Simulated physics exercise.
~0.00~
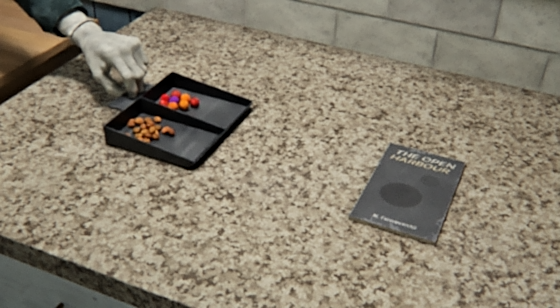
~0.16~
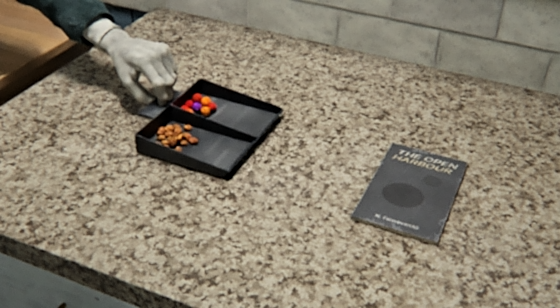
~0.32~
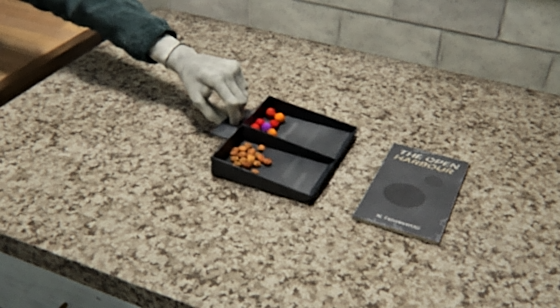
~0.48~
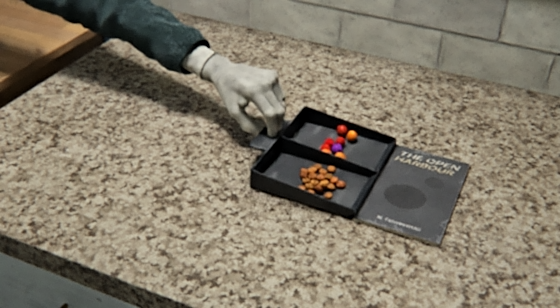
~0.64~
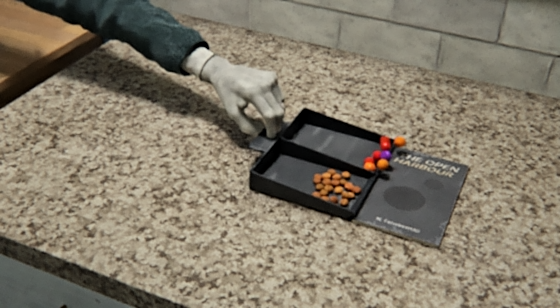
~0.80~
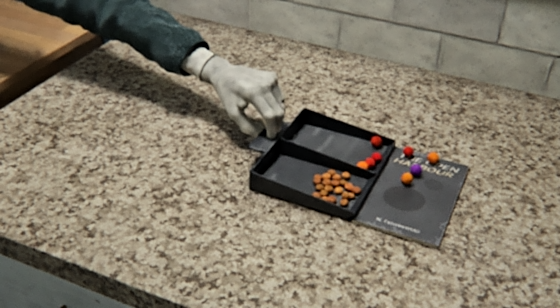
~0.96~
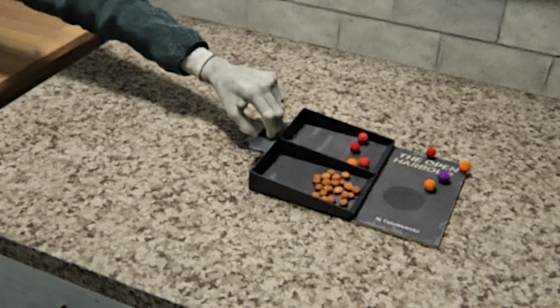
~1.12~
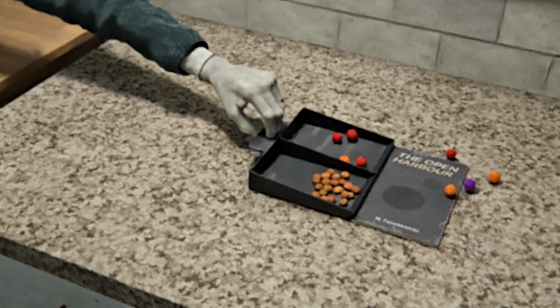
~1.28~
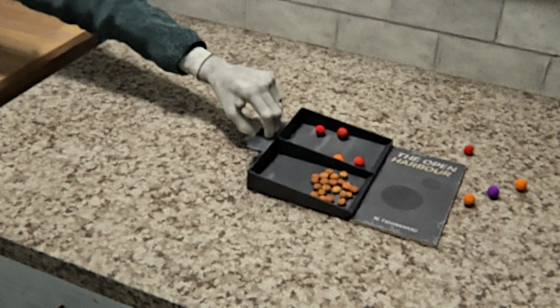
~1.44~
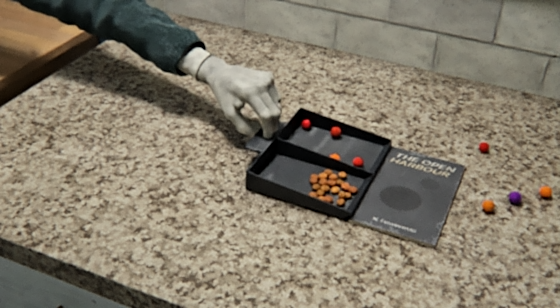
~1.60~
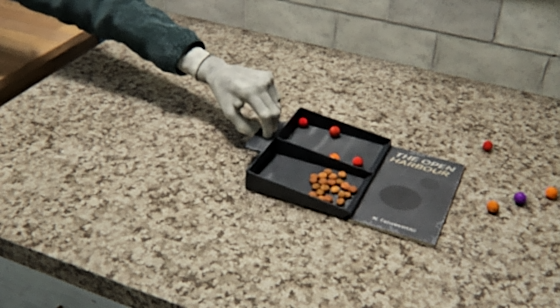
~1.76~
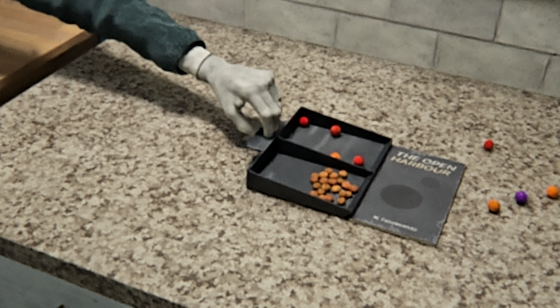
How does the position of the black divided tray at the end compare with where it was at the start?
At the start the tray sits towards the left of the counter, well away from the book. By the end it is farther right and a little nearer the viewer, resting against the book's left side.
